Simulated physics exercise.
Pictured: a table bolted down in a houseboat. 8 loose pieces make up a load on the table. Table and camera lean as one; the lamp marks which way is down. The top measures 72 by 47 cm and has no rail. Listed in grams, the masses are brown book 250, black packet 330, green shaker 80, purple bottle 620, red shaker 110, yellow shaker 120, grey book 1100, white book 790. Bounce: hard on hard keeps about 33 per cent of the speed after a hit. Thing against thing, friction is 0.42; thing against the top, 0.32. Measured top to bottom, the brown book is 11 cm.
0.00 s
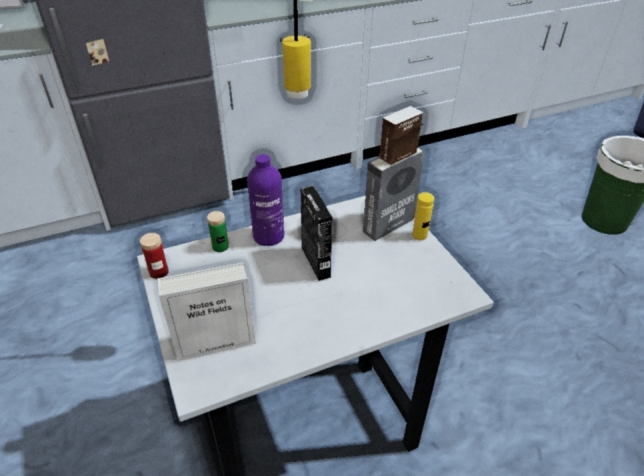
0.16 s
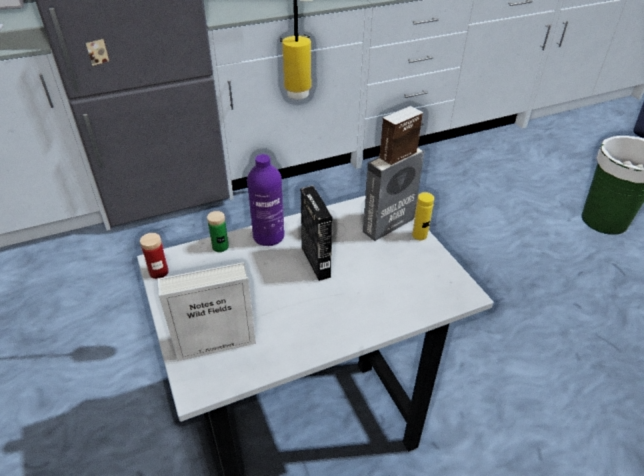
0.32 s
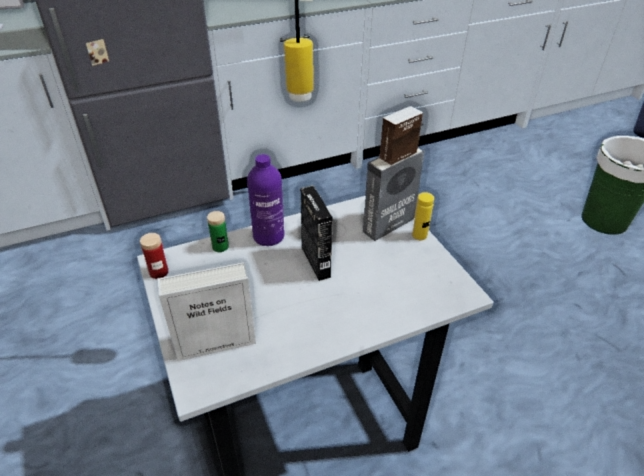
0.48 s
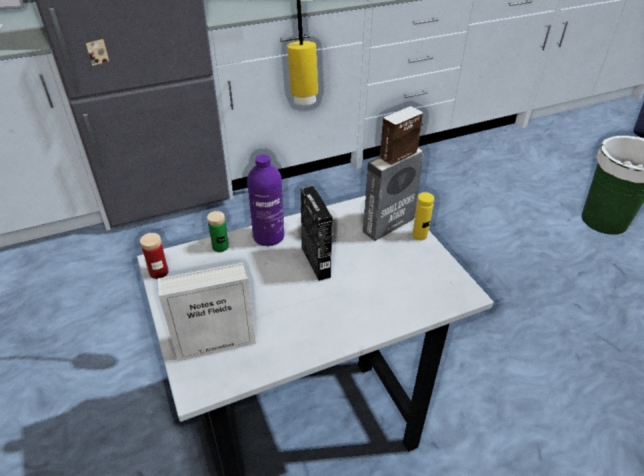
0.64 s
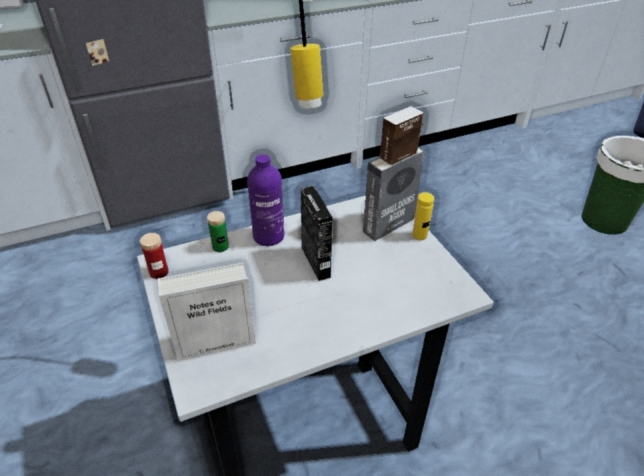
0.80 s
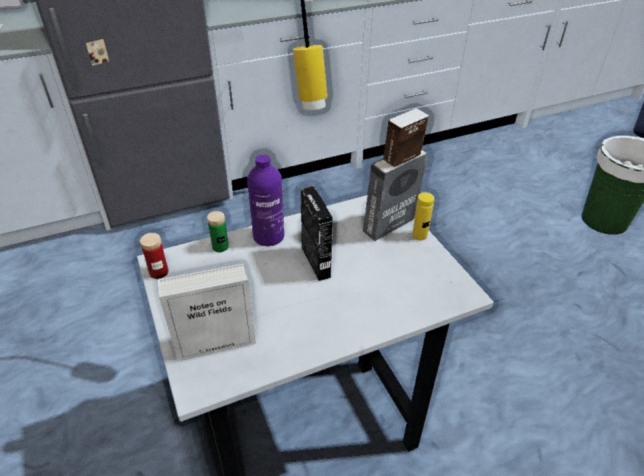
The yellow lamp hanging behind a white table swung slightly to the right, while the bottle, books, little shakers and black packet on the tabletop stayed put, apart from the top brown book shifting barely.
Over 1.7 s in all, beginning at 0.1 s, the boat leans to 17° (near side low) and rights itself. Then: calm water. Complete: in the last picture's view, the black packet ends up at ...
... around (316, 234).
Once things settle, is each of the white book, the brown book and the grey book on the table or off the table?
Well, the white book does come off, the brown book does come off, and the grey book does come off.
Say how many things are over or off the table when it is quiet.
It adds up to 4.
After 1.30 s, floor tilted 11°, near side down; brown book and white book now off the table; yellow shaker on its side; grey book on its side.
After 1.80 s, boat level; grey book now off the table; yellow shaker on its side.
In the end (3.8 s), off the table, brown book, grey book and white book; toppled on the table, yellow shaker; the other 4 under 5 cm from the start. At the end, from the last picture's camera, black packet near (316, 234).
